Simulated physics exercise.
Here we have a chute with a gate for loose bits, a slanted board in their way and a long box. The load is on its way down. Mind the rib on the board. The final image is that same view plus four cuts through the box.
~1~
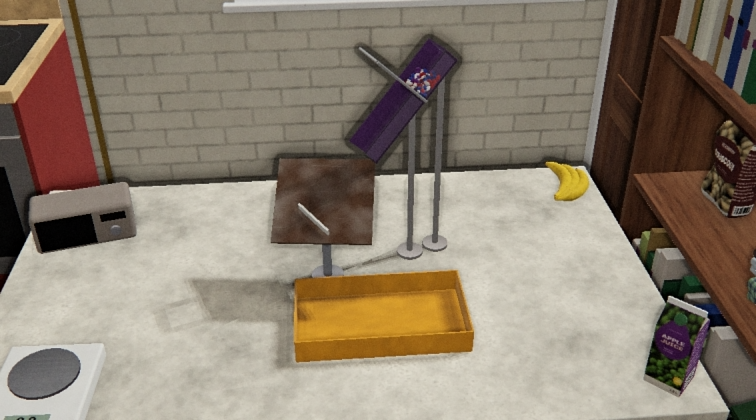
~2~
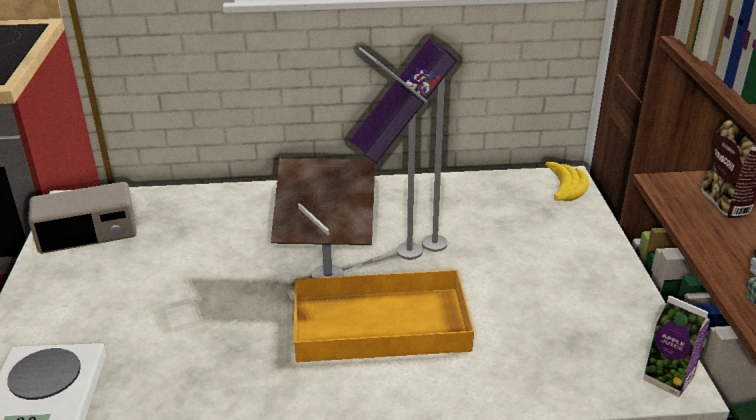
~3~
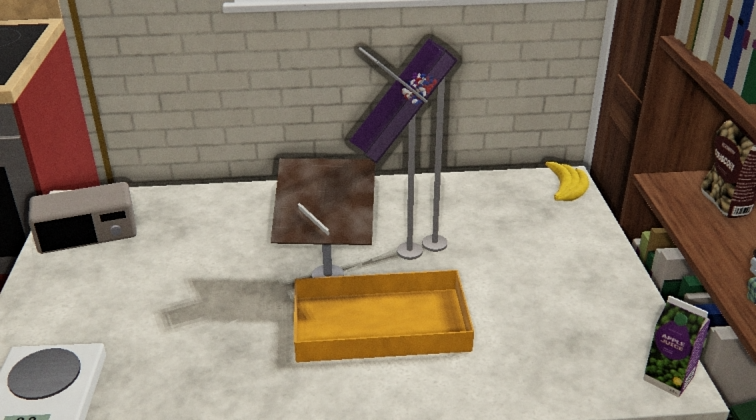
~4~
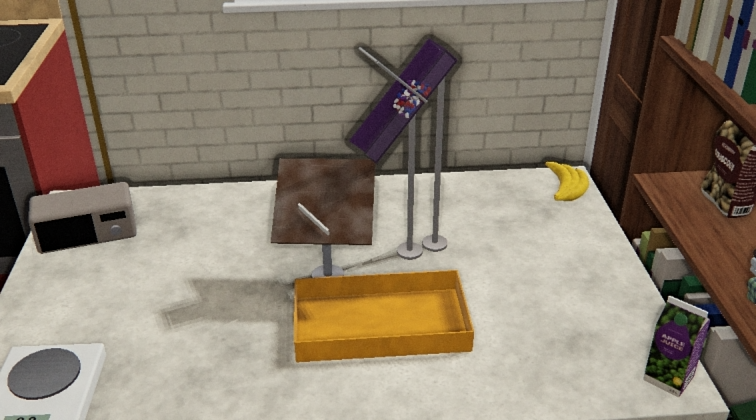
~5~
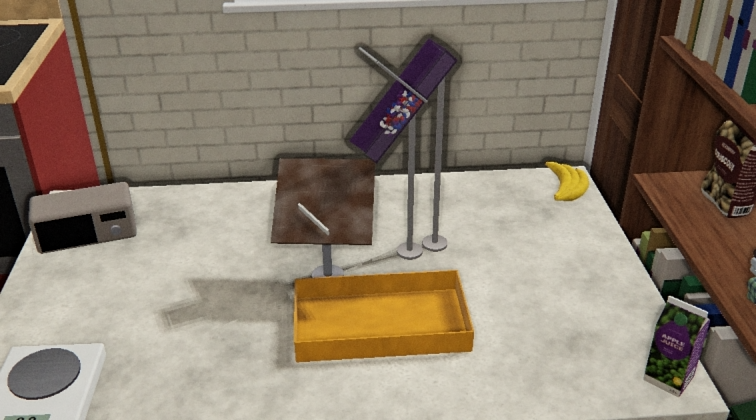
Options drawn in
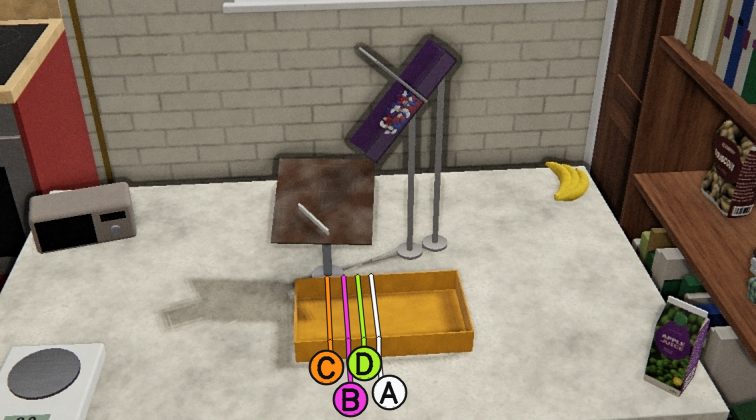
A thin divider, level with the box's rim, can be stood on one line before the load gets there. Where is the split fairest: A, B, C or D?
It is B.
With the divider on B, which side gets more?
Left.
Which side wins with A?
Left.
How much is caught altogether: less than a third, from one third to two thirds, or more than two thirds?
It is from one third to two thirds.
On the marked copy, line A crosses the front rim at (378, 337); line B crosses the front rim at (348, 339); line C crosses the front rim at (330, 340); line D crosses the front rim at (363, 338).
Choosing A, of what is caught, all but a few on the left of the divider, only a few on the right.
Choosing B, of what is caught, close to two thirds on the left of the divider, close to a quarter on the right.
Choosing C, of what is caught, a small share on the left of the divider, all but a few on the right.
Choosing D, of what is caught, all but a few on the left of the divider, only a few on the right.
